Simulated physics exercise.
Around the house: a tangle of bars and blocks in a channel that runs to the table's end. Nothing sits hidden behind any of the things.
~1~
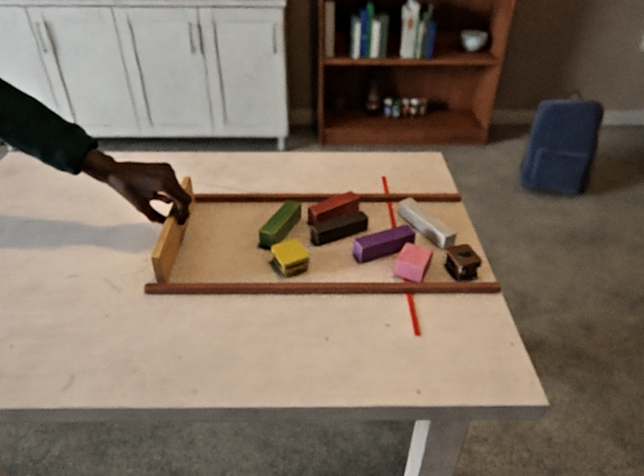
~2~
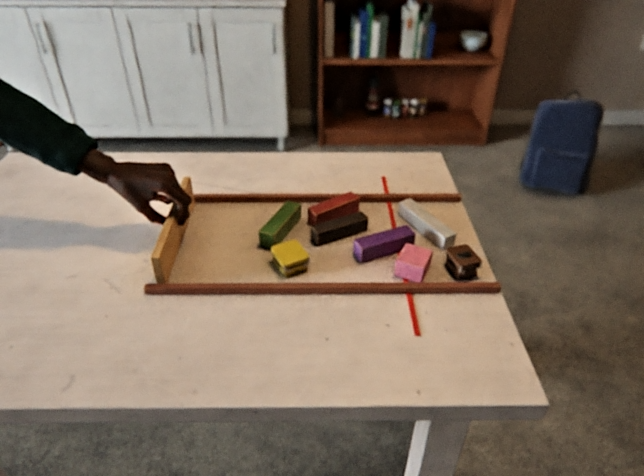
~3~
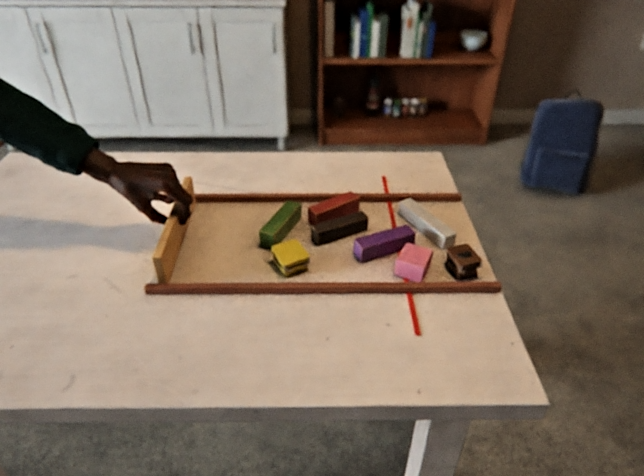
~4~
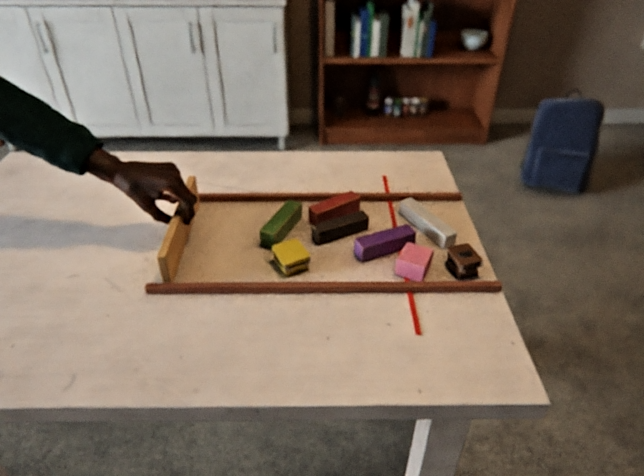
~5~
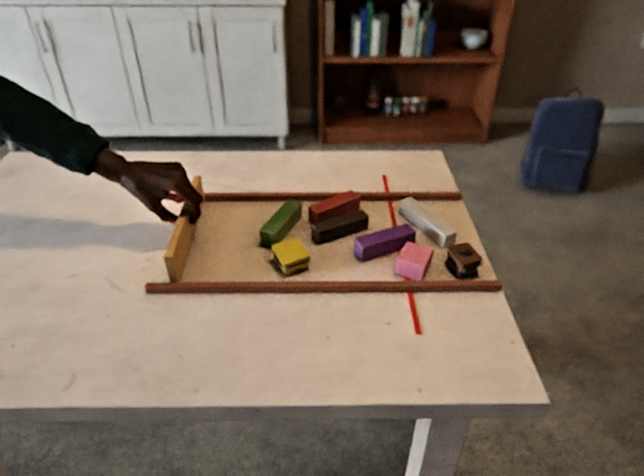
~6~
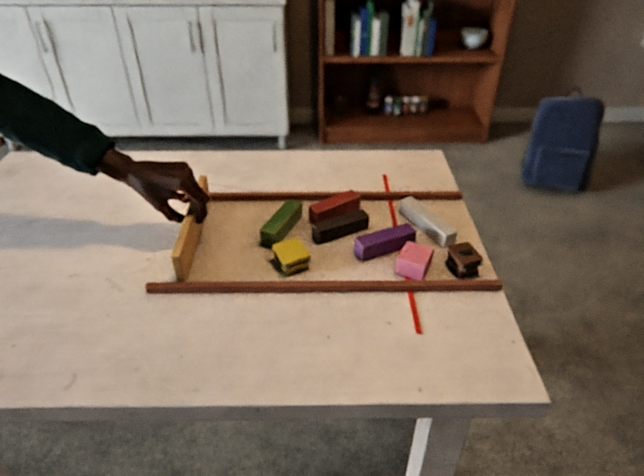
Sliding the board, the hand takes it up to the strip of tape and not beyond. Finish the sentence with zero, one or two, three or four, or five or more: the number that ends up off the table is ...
The number that ends up off the table is zero.
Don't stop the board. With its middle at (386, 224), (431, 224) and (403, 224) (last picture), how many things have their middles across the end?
First 0, next 2, last 0.
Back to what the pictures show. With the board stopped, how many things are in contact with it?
Total: 2.
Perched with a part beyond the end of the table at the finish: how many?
The number overhanging is 2.
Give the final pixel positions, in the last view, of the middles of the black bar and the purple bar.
Going in order, first (437, 225) and next (445, 237).
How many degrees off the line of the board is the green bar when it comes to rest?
I'd say it's about 0° out of line.
A little later, none off yet; brown case at rest near (463, 261); white bar at rest near (427, 221); pink block at rest near (415, 261).
When it is over, the number that fall off is zero.
